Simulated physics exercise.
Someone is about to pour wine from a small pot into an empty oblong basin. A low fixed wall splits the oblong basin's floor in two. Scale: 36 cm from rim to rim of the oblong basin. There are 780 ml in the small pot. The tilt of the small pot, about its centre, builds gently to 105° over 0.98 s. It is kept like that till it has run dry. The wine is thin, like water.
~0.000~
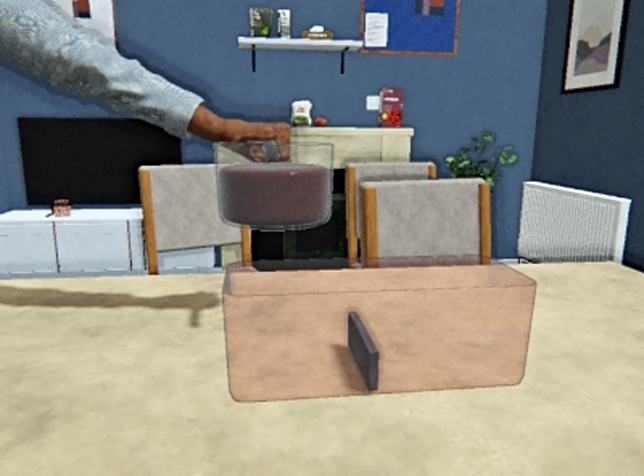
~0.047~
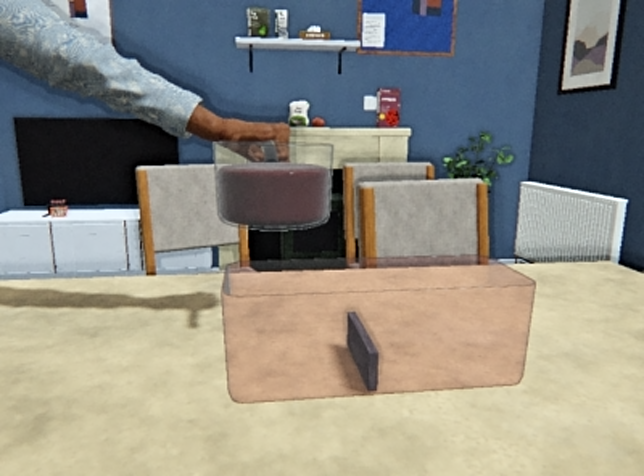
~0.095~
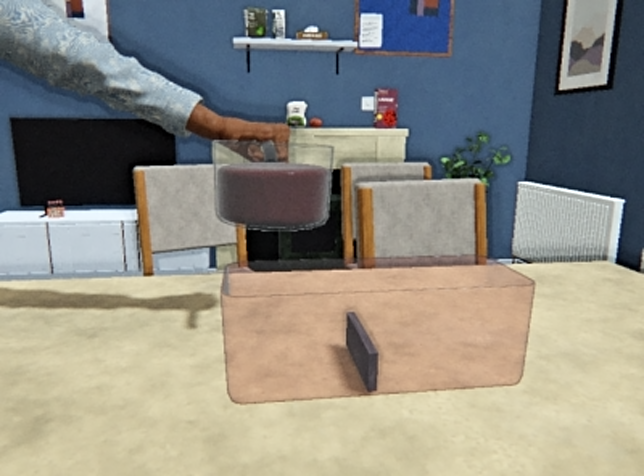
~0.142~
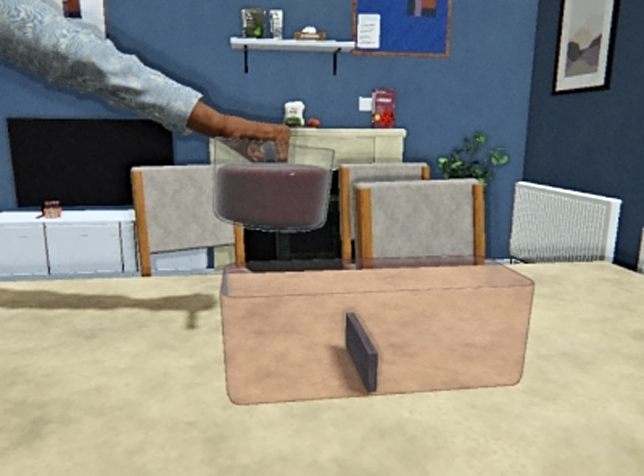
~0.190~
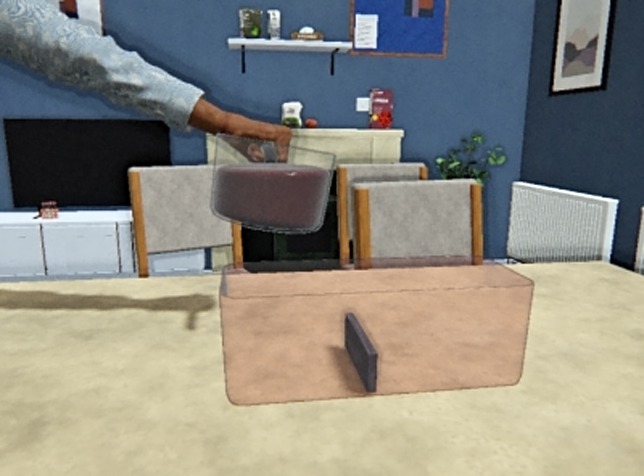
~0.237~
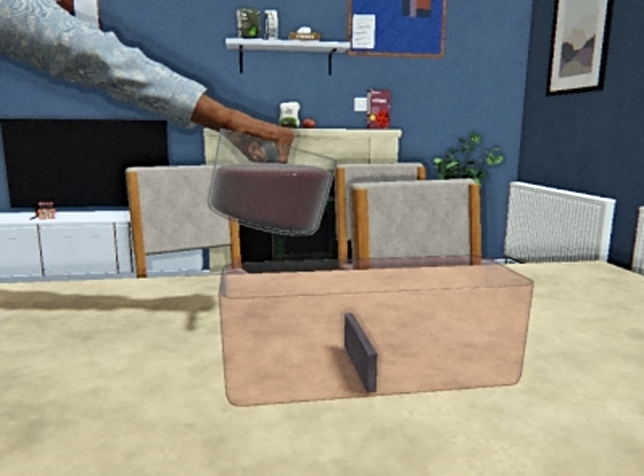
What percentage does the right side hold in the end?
About 71 per cent.
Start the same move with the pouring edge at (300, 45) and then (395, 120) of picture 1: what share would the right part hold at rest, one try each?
First 60, then 95 per cent.
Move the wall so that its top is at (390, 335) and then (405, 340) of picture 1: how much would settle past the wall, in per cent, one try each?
In turn about 30 and 10 per cent.
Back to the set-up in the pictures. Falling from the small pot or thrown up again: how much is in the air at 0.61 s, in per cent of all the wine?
About 24 per cent.
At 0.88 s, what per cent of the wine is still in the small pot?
About 16 per cent.
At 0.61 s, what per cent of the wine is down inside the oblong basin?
Some 7 per cent.
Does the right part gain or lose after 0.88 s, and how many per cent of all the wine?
It goes up by about 7.
After 0.61 s the tilt is 72° and 69 per cent is still to pour, 1 is left of the wall and 6 right of it.
After 0.88 s the tilt is 102° and 16 per cent is still to pour, 11 is left of the wall and 64 right of it.
After 1.17 s the tilt is 105° and 1 per cent is still to pour, 26 is left of the wall and 71 right of it.
After 1.48 s the tilt is 105° and 0 per cent is still to pour, 29 is left of the wall and 71 right of it.
In the end 29 per cent lies left of the wall, 71 right of it and 0 outside.
